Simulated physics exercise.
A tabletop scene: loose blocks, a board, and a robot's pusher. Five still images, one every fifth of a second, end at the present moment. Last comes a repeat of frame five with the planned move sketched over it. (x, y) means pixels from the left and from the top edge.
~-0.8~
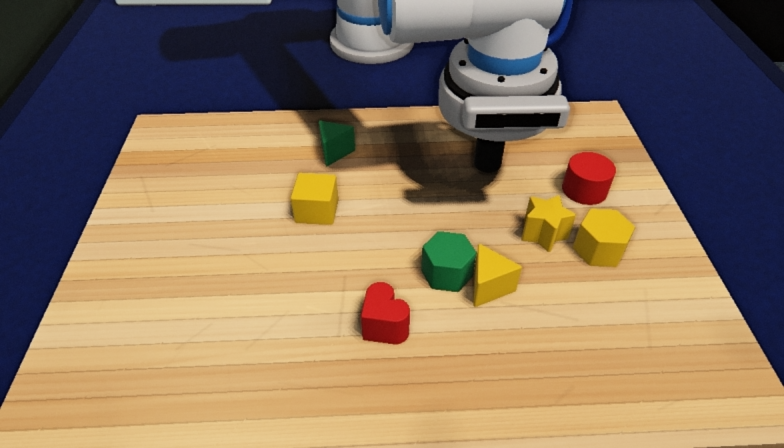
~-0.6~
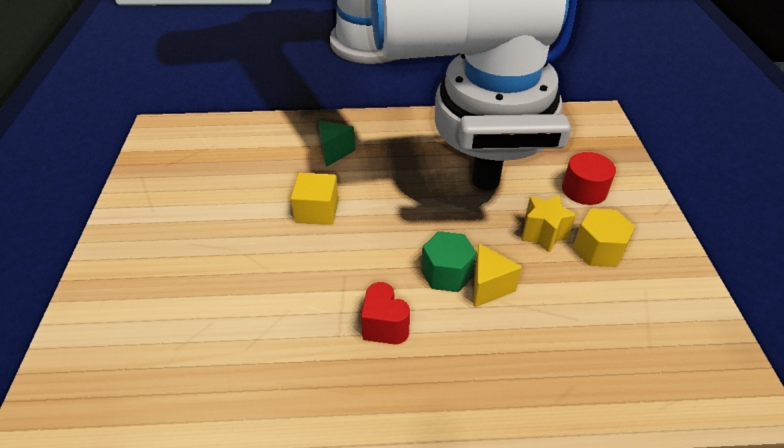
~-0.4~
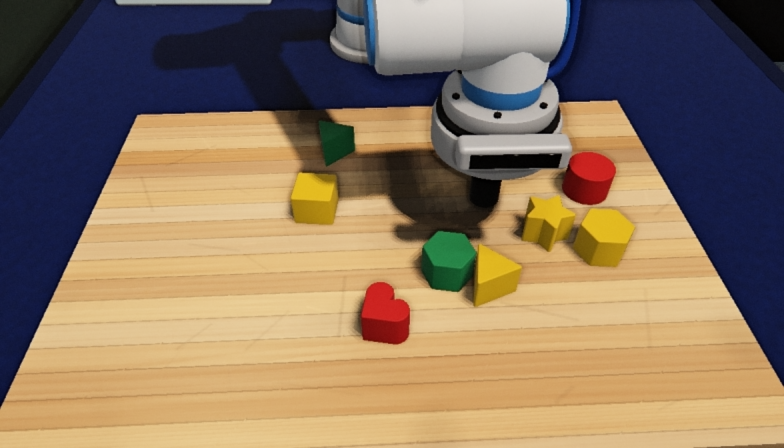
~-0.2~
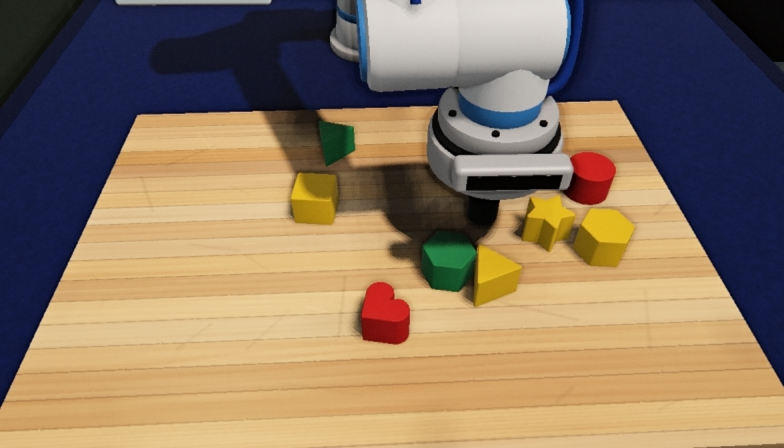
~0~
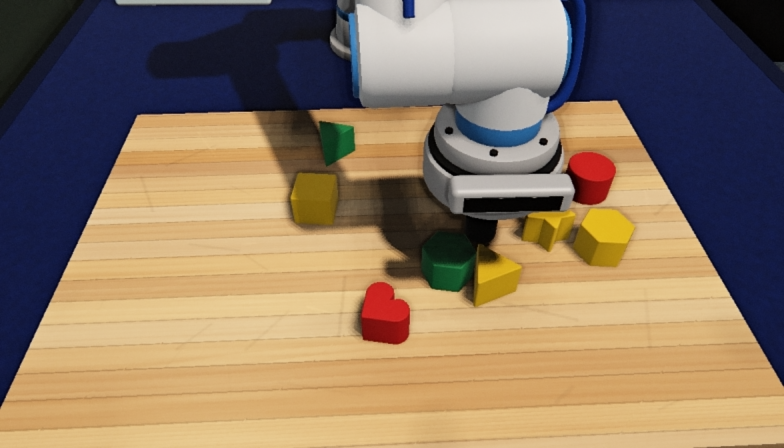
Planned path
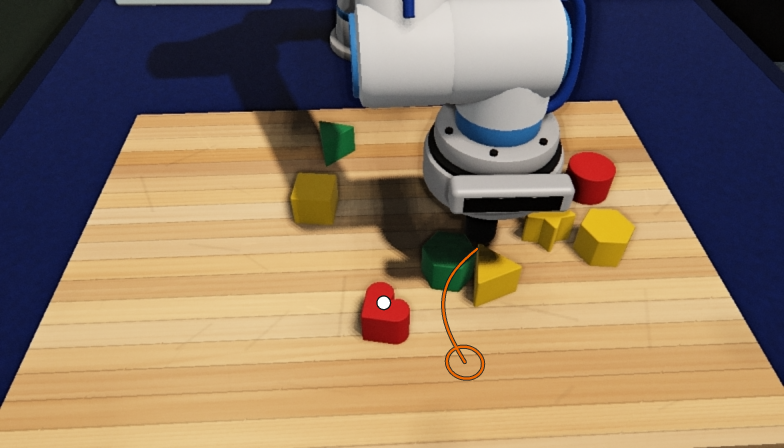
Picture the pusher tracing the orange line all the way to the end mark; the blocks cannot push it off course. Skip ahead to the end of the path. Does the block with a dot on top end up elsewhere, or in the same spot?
It gets displaced.
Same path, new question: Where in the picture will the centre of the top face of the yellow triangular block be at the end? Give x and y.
The centre of its top will be at (487, 285).
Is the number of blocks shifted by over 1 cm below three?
It seems not.
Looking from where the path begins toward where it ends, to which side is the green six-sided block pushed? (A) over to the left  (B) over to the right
The answer is B.
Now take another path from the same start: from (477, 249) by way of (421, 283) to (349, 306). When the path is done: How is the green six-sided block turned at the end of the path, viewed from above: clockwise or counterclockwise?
That block twists counter-clockwise.
The drawn path runs from (477, 249) through (450, 278) and (445, 318) to (465, 362); the dot is on the red heart-shaped block.
What follows on the original path. One third of the way, pusher at (452, 262); green six-sided block at (422, 277); yellow triangular block at (491, 274), turned 50° anticlockwise.
Two thirds of the way, pusher at (446, 303); red heart-shaped block at (360, 317), turned 20° clockwise; green six-sided block at (403, 307), turned 35° clockwise; yellow triangular block at (487, 284), turned 110° anticlockwise.
At the end, pusher at (468, 347); red heart-shaped block at (359, 317), turned 20° clockwise; green six-sided block at (404, 312), turned 55° clockwise; yellow triangular block at (487, 285), turned 115° anticlockwise; yellow star not moved.
